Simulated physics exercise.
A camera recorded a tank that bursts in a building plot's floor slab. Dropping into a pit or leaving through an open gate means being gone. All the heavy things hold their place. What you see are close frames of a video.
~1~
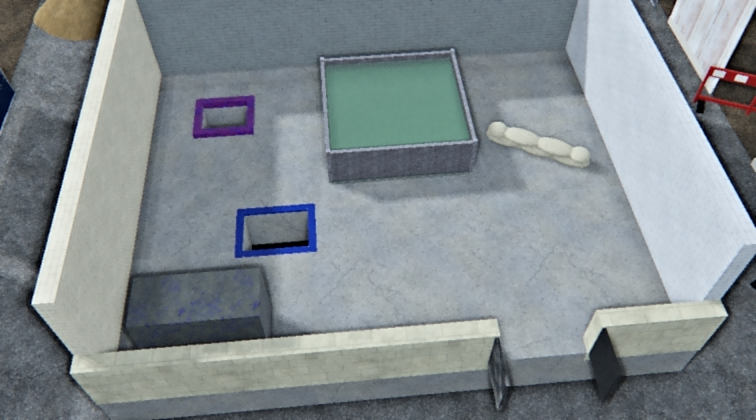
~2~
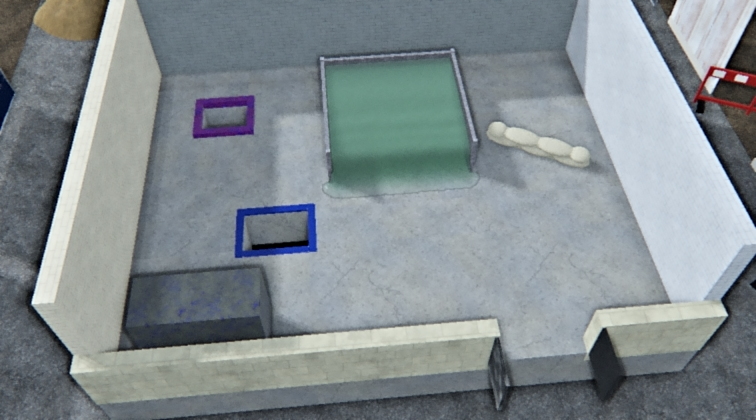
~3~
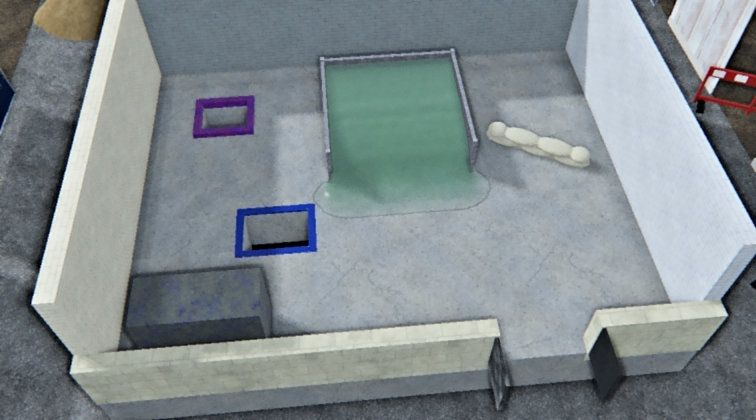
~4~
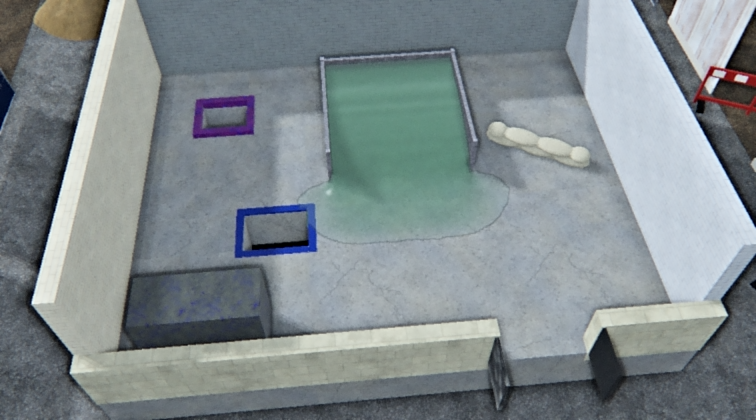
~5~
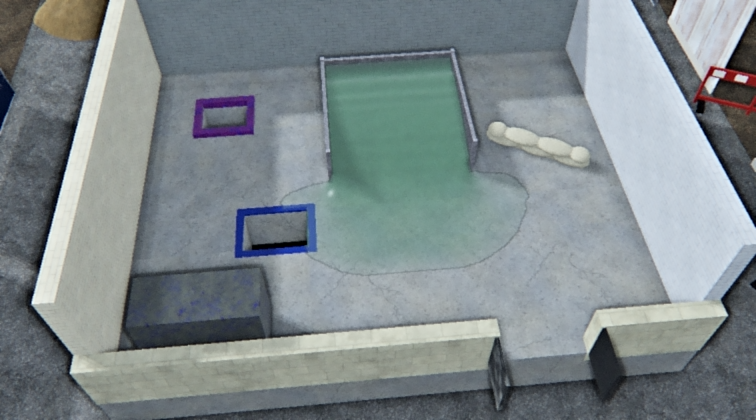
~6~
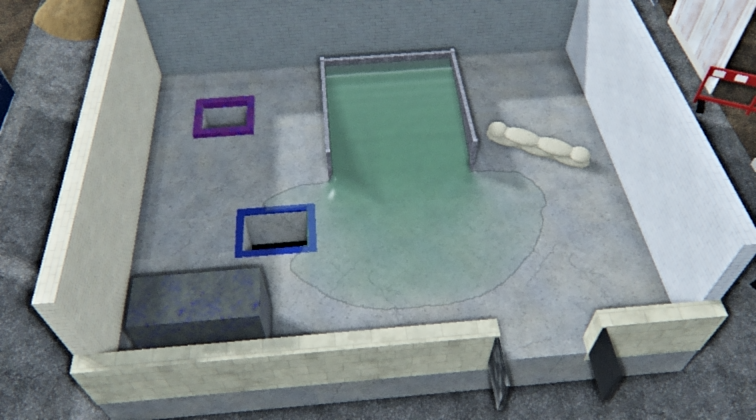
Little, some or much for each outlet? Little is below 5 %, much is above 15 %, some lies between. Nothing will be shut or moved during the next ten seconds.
The gate gets much. The purple pit gets little. The blue pit gets much.
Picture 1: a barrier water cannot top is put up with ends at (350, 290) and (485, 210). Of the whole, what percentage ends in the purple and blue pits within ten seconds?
Purple 0 %, blue 30 %.
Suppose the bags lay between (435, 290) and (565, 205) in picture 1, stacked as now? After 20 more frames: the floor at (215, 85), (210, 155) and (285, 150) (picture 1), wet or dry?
Spared, spared, spared.
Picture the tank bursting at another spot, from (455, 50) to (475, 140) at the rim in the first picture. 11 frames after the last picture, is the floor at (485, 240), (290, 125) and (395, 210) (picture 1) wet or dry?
First point spared, second point spared, third point spared.
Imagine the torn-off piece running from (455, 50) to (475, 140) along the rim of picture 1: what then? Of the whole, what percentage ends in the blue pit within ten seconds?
Approximate share, blue: 8 in a hundred.
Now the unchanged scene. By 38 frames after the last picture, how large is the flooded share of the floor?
Roughly 70 percent.
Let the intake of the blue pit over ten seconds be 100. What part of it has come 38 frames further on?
That share would be near 70 %.
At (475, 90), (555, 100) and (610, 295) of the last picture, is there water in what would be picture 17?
Taking them as listed, I'd call them high and dry, high and dry and soaked through.
A moment on, water covers 35 % of the floor; the gate 1 %, the purple pit 0 %, the blue pit 1 %.
Next, water covers 40 % of the floor; the gate 5 %, the purple pit 0 %, the blue pit 3 %.
Then, water covers 45 % of the floor; the gate 12 %, the purple pit 0 %, the blue pit 5 %.
Later, water covers 70 % of the floor; the gate 17 %, the purple pit 0 %, the blue pit 13 %.
In the end, water covers 95 % of the floor; the gate 22 %, the purple pit 0 %, the blue pit 18 %.
